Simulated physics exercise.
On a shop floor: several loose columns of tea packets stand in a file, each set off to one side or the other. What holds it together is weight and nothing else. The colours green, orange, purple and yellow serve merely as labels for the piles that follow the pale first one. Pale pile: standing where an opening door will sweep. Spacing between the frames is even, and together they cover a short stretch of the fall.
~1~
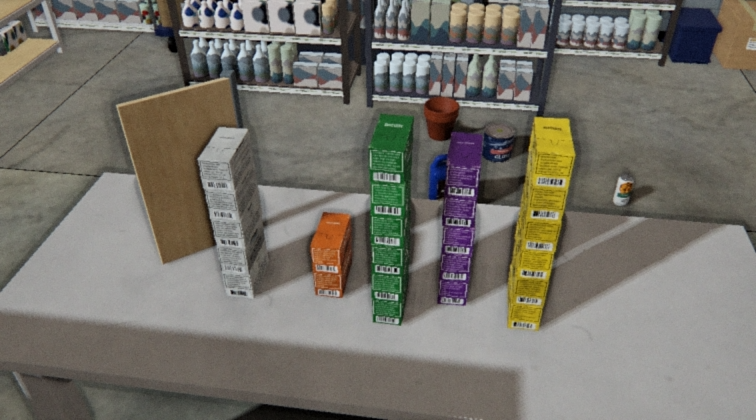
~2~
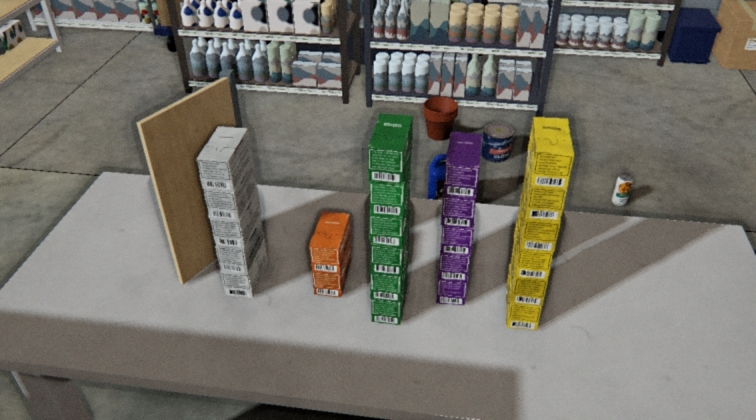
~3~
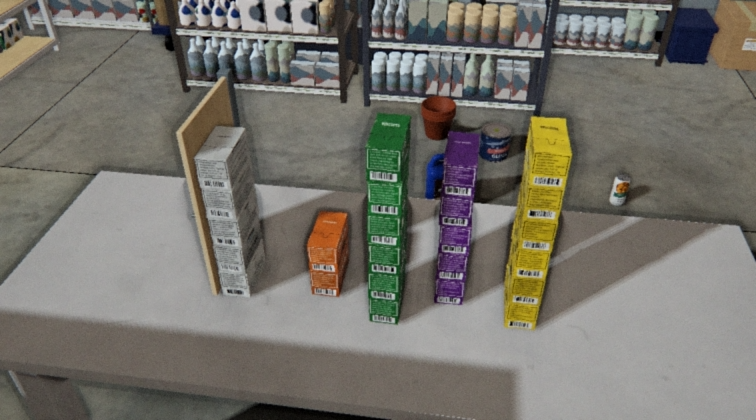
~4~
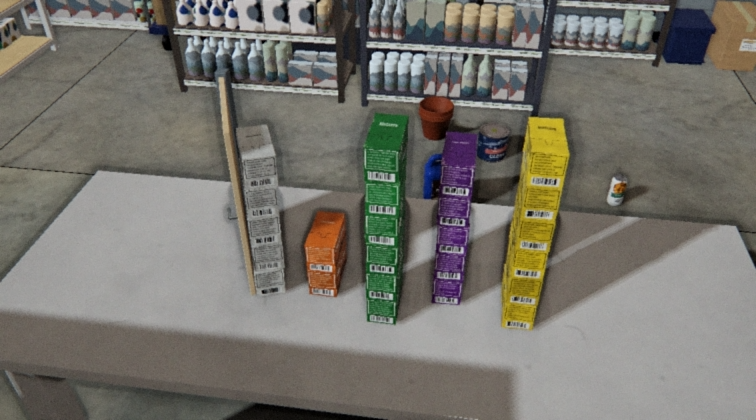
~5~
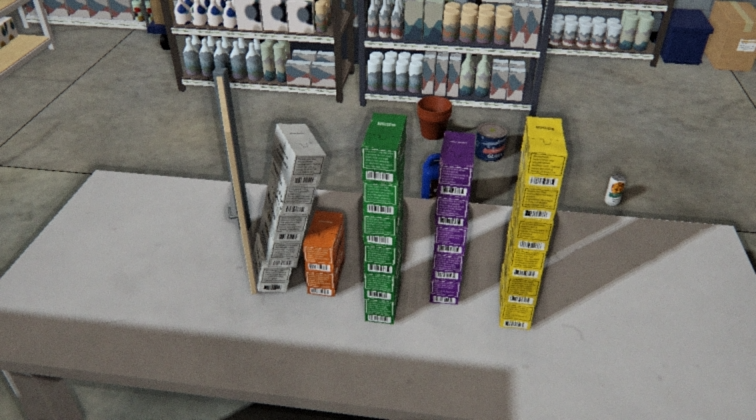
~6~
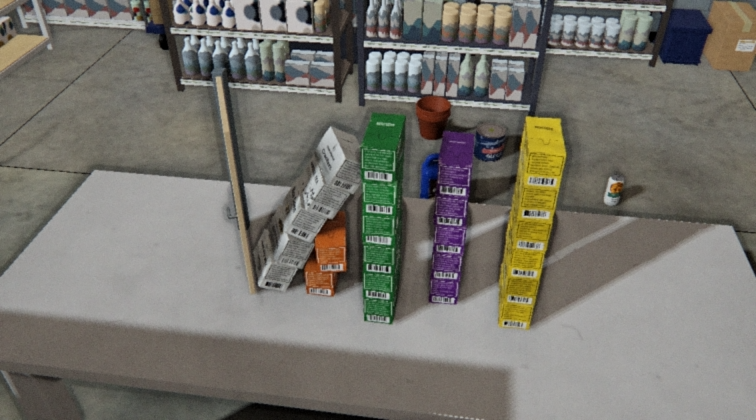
A wooden board swings in from the left against a pale pile of packets on a table, and the pile leans rightward over the short orange stack, whose top packet shifts slightly, while the green, purple and yellow piles stand still.
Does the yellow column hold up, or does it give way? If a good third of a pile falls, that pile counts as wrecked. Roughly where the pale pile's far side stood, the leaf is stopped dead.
It holds up.
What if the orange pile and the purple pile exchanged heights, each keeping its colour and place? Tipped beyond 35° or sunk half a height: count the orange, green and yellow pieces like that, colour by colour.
It comes to orange 5, then green 6, then yellow 6.
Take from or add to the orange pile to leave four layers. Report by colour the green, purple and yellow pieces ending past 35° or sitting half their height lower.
Green 6, purple 5, yellow 6.
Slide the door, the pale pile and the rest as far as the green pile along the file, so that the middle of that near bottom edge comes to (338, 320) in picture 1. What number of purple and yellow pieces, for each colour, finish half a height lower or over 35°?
Purple: 0, yellow: 0.
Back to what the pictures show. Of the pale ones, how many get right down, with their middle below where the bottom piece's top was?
The answer is 4.
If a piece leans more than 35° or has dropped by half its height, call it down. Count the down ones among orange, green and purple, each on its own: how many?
The tally reads orange 1, then green 0, then purple 0.
Just after the last frame, 5 of the pale pile down; none of the 6 yellow packets down (0 of 19 in all colours); top yellow packet unmoved; top orange packet tilted a little.
A moment on, 4 of the pale pile down; none of the 6 yellow packets down (1 of 19 in all colours); top yellow packet unmoved; top orange packet tilted well over.
When it is over, 4 of the pale pile down; none of the 6 yellow packets down (1 of 19 in all colours); top yellow packet unmoved; top orange packet tilted well over. In pixels of the last frame, middles, top yellow packet near (542, 152), top orange packet near (354, 245).
